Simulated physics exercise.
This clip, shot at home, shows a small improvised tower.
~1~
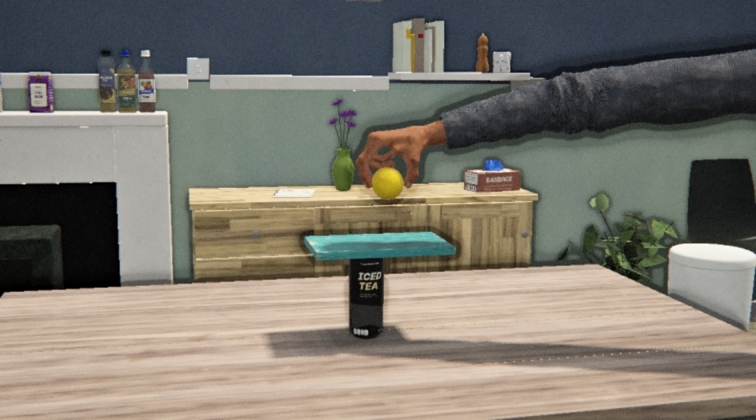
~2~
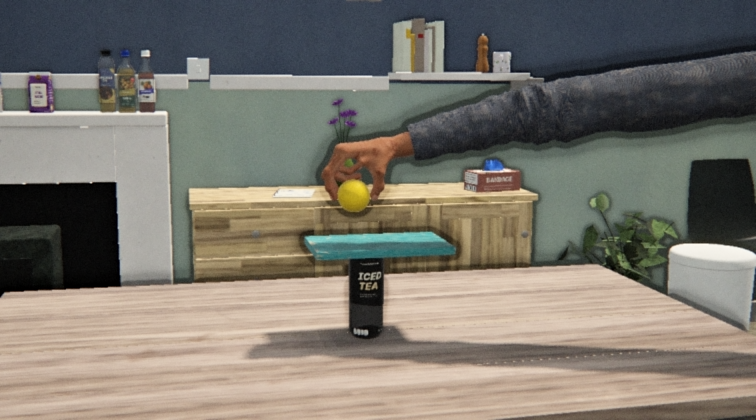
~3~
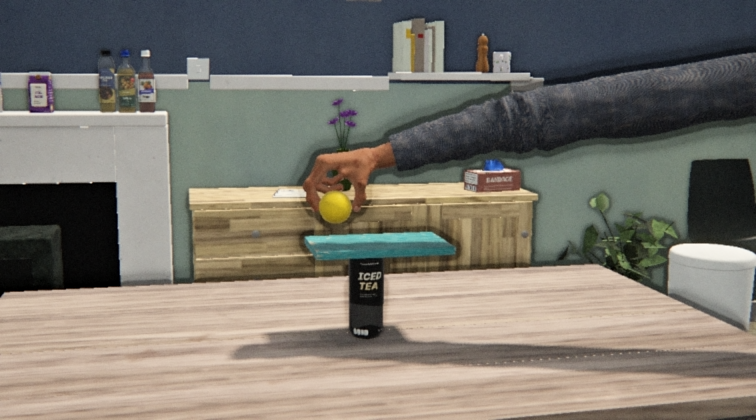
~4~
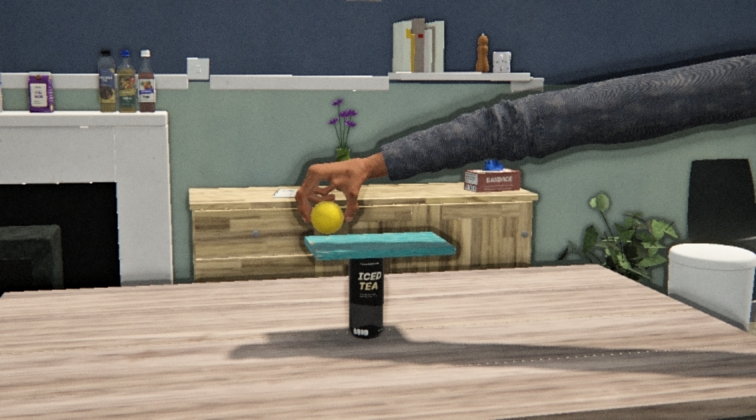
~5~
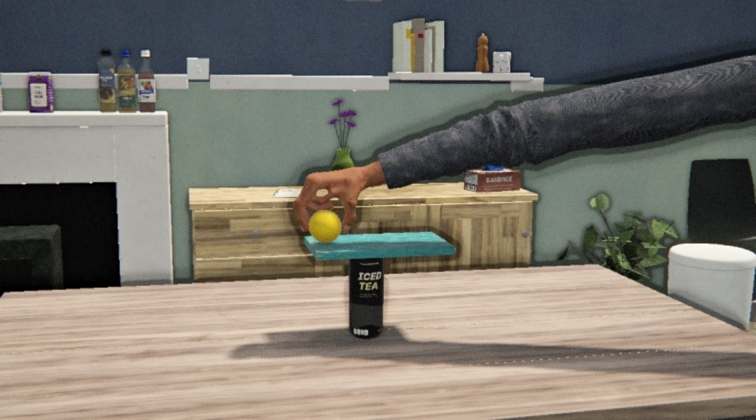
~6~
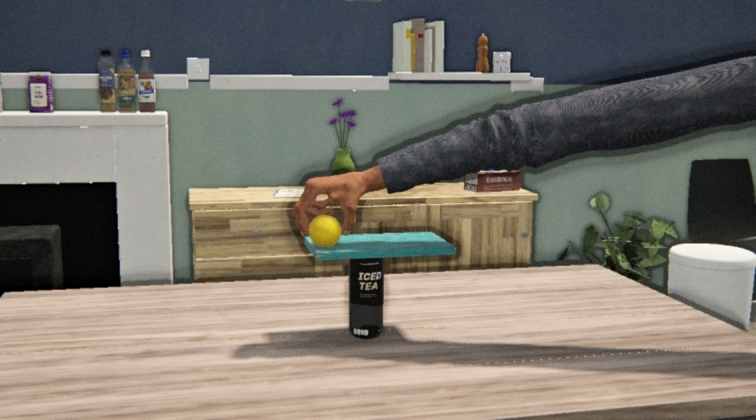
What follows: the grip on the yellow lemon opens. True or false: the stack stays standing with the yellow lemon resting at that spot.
True.
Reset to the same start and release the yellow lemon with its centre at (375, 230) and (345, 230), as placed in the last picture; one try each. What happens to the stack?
Well, the first time the stack stays put, and the second time it stays put.
Then, 0.30 s past the last view, nothing moves.
Then, 0.70 s past the last view, yellow lemon resting near (325, 232).
Finally, all 3 still in place. Final places as the last picture's camera would see them, yellow lemon near (325, 232). The stack keeps its balance.
